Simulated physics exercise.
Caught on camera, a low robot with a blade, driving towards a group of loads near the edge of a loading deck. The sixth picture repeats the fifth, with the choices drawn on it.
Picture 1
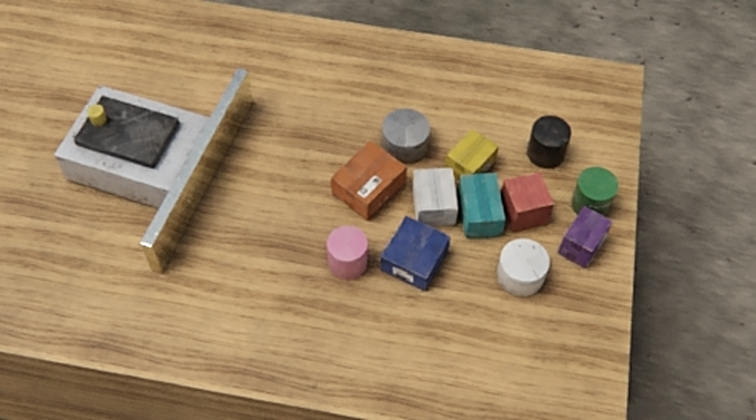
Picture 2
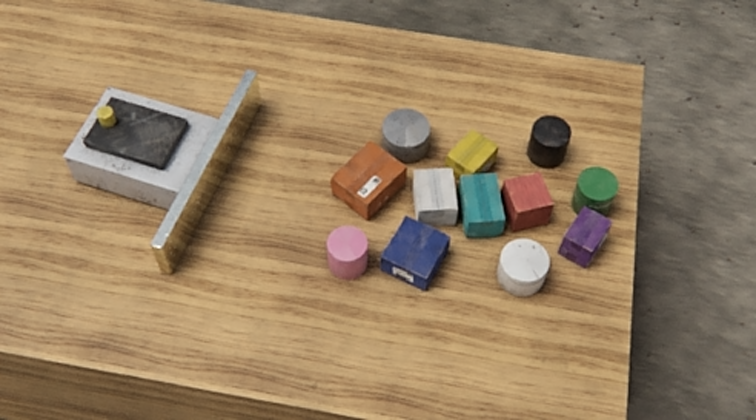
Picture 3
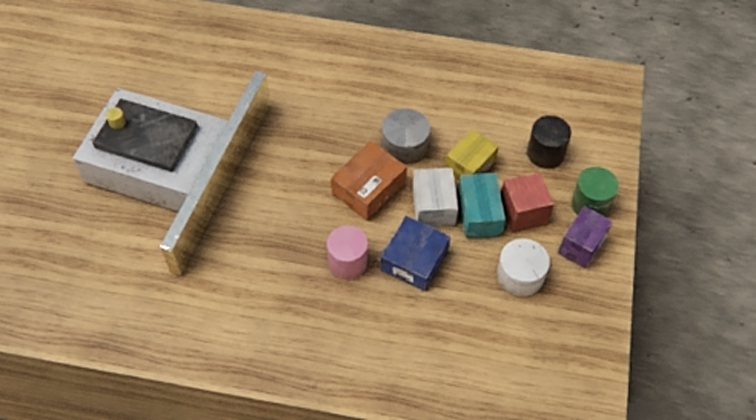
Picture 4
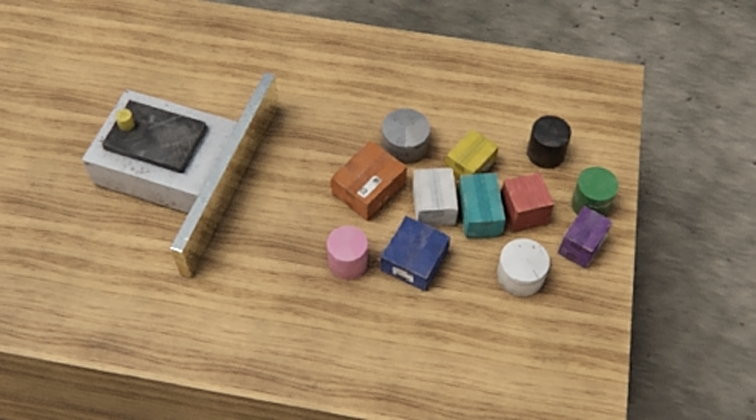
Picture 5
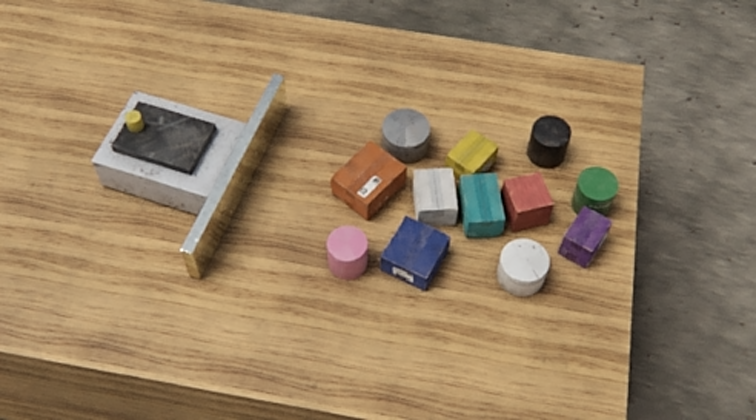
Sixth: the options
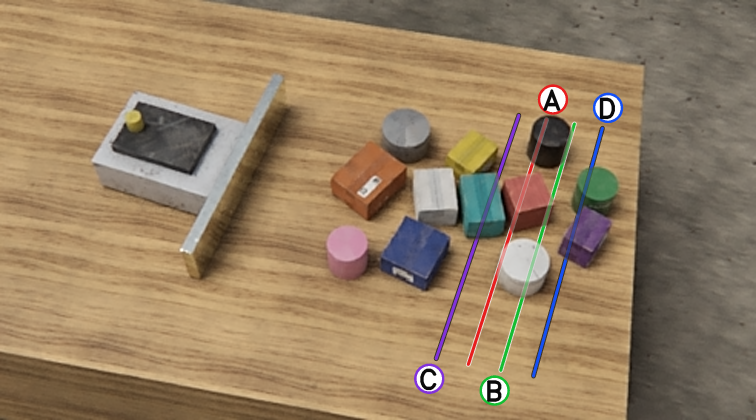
On a wooden deck, a low robot with a wide blade crept slowly to the right towards a cluster of colourful boxes and canisters, which all stayed still, with a gap left between them.
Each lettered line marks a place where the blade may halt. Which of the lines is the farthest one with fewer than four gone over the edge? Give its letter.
A.
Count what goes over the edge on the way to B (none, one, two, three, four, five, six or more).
Four.
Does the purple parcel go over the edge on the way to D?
By then, yes.
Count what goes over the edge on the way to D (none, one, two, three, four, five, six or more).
By then, six or more.
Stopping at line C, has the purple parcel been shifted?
Yes.
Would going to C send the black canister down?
No.
On the marked copy, A at (511, 232); B at (541, 237); C at (481, 227); D at (571, 242).
Following A. Soon after the start, robot (266, 154); orange box (377, 181); green pail (594, 194).
Later, robot (364, 170); purple parcel (620, 248); red crate (587, 225).
In the end, robot (441, 182); red crate over the edge; purple parcel over the edge; two fallen.
As for the rest, B drops four; C is within the limit but short; D drops seven.
